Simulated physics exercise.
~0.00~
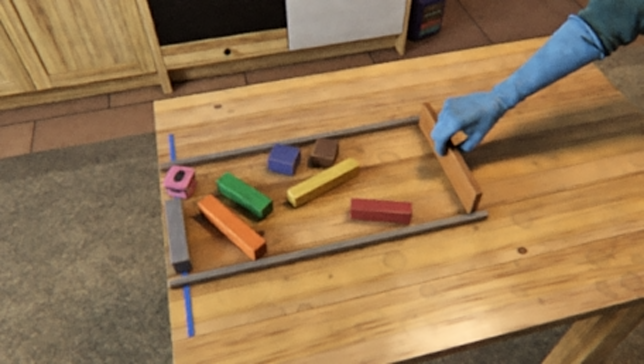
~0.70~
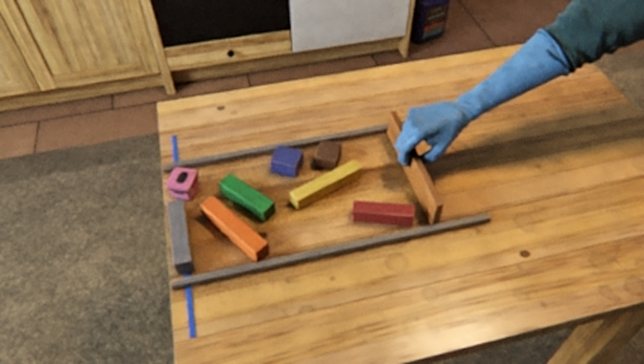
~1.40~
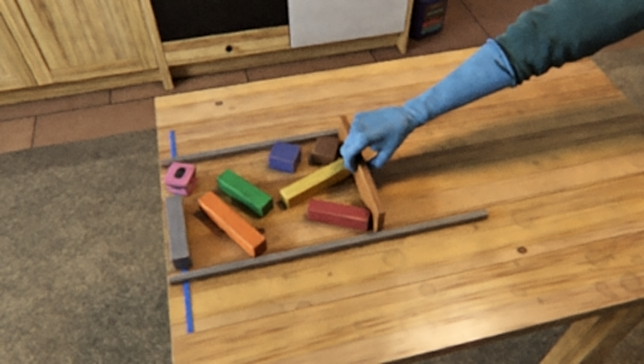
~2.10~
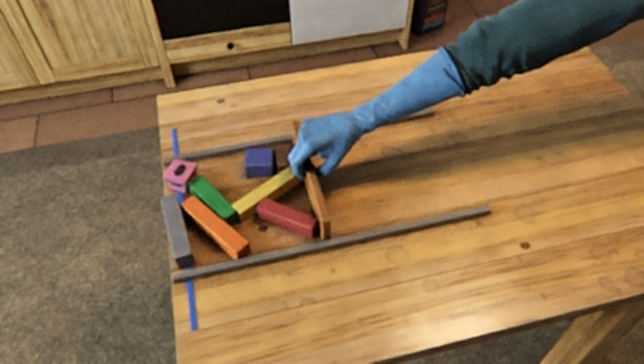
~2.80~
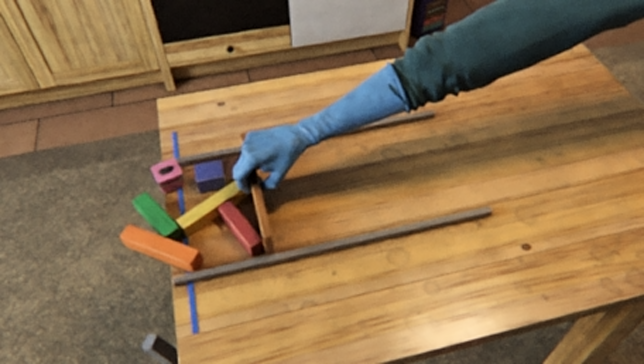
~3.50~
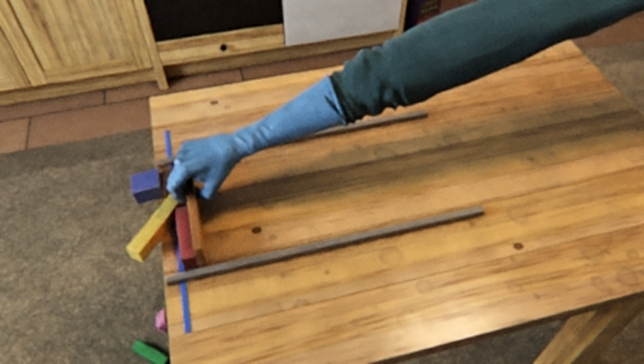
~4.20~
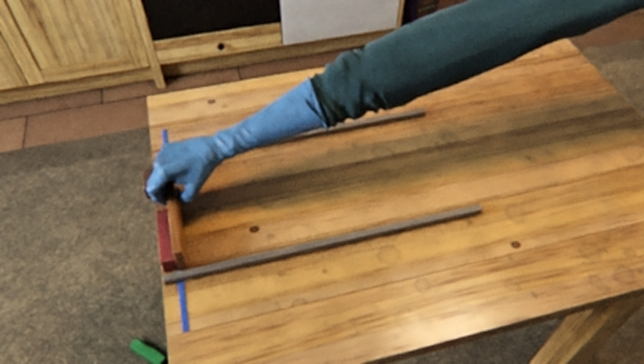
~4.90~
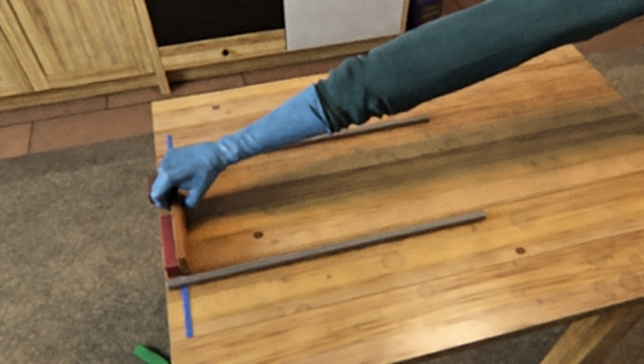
A gloved hand slid an upright wooden board left across a table between two rails, sweeping coloured blocks and bars toward the blue tape until they toppled off the edge, leaving just the red bar beside the board at the end.
